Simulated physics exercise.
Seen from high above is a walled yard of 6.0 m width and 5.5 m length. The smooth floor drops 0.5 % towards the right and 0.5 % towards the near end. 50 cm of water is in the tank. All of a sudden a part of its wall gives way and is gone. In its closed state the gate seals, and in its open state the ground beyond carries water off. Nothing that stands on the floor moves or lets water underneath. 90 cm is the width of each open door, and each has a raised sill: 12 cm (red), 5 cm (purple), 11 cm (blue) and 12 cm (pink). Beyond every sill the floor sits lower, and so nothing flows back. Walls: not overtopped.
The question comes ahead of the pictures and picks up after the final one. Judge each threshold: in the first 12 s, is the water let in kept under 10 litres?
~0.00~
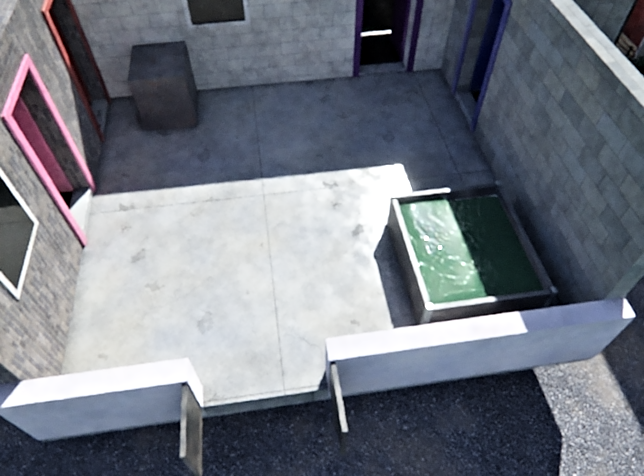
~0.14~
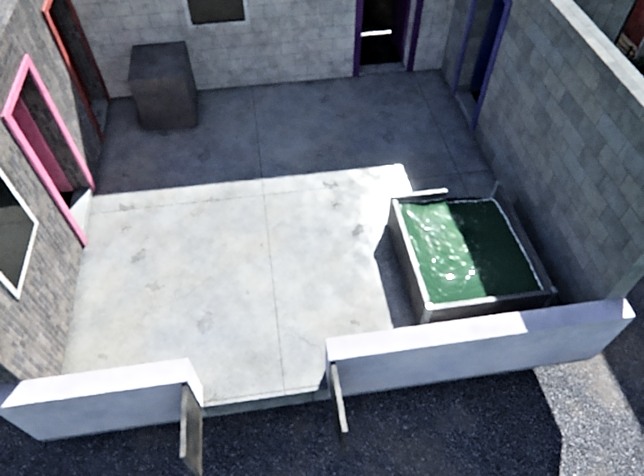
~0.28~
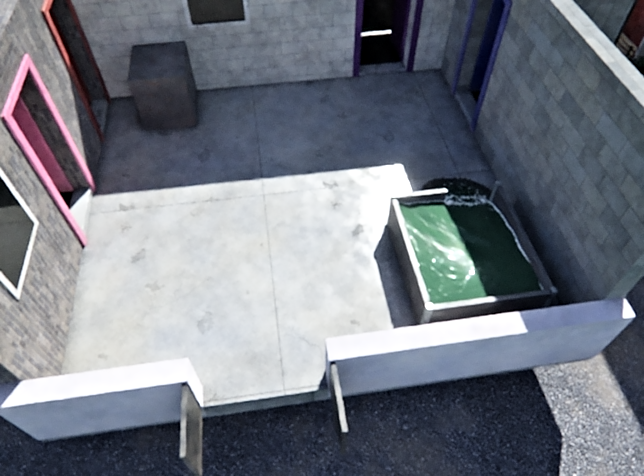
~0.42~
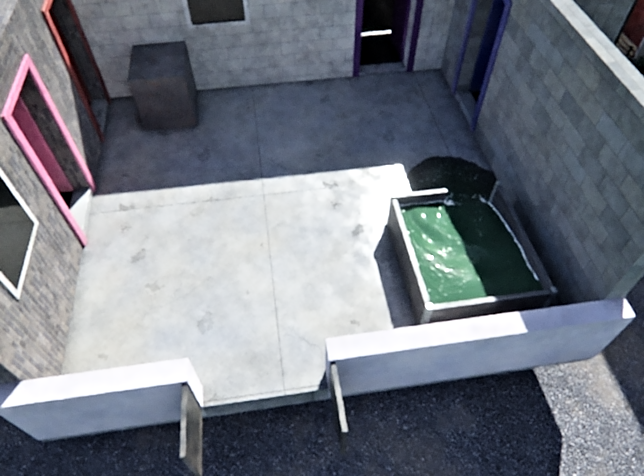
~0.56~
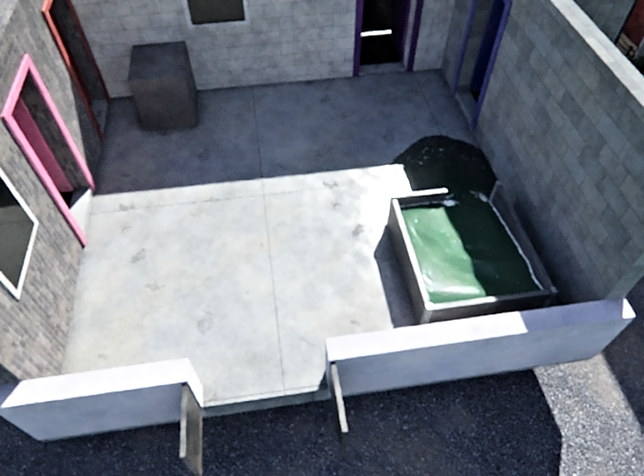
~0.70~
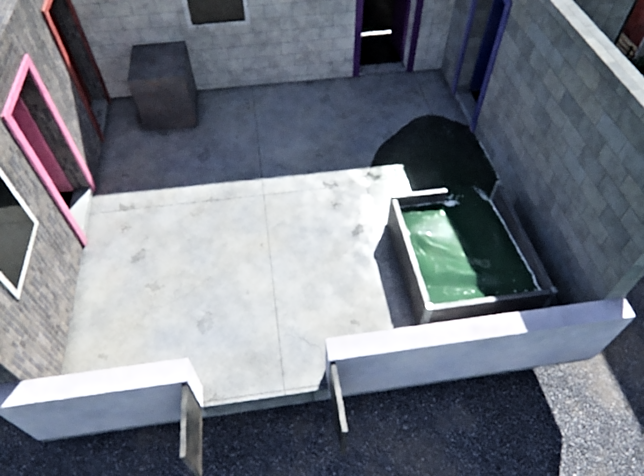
Result: The red door lets in less than the limit; the purple door lets in more than the limit; the blue door lets in less than the limit; the pink door lets in less than the limit.
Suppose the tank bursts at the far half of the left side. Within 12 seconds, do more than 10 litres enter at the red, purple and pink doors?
Red falls short; purple falls short; pink falls short.
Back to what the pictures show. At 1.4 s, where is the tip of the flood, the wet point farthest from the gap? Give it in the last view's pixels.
That's around (438, 73) in the last picture.
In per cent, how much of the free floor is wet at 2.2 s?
I'd guess around 25 %.
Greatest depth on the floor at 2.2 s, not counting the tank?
Some 26 cm deep.
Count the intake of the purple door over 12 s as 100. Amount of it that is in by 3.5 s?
About 50%.
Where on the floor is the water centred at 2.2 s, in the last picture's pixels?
Near (443, 207).
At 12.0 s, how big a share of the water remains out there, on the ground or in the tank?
Share still there: About 82 %.
After 1.4 s water covers 20 % of the floor and is deepest (23 cm) near (466, 205); red door not reached, purple door not reached, blue door 9 cm at the sill, 0 L in, pink door not reached.
After 2.2 s water covers 25 % of the floor and is deepest (26 cm) near (419, 75); red door not reached, purple door 18 cm at the sill, 13 L in, blue door 9 cm at the sill, 0 L in, pink door not reached.
After 3.5 s water covers 30 % of the floor and is deepest (15 cm) near (437, 91); red door not reached, purple door 15 cm at the sill, 91 L in, blue door 6 cm at the sill, 0 L in, pink door not reached.
After 7.0 s water covers 55 % of the floor and is deepest (8 cm) near (214, 106); red door not reached, purple door 8 cm at the sill, 174 L in, blue door 8 cm at the sill, 0 L in, pink door 3 cm at the sill, 0 L in.
After 12.0 s water covers 90 % of the floor and is deepest (5 cm) near (107, 399); red door not reached, purple door 3 cm at the sill, 183 L in, blue door 4 cm at the sill, 0 L in, pink door 2 cm at the sill, 0 L in.
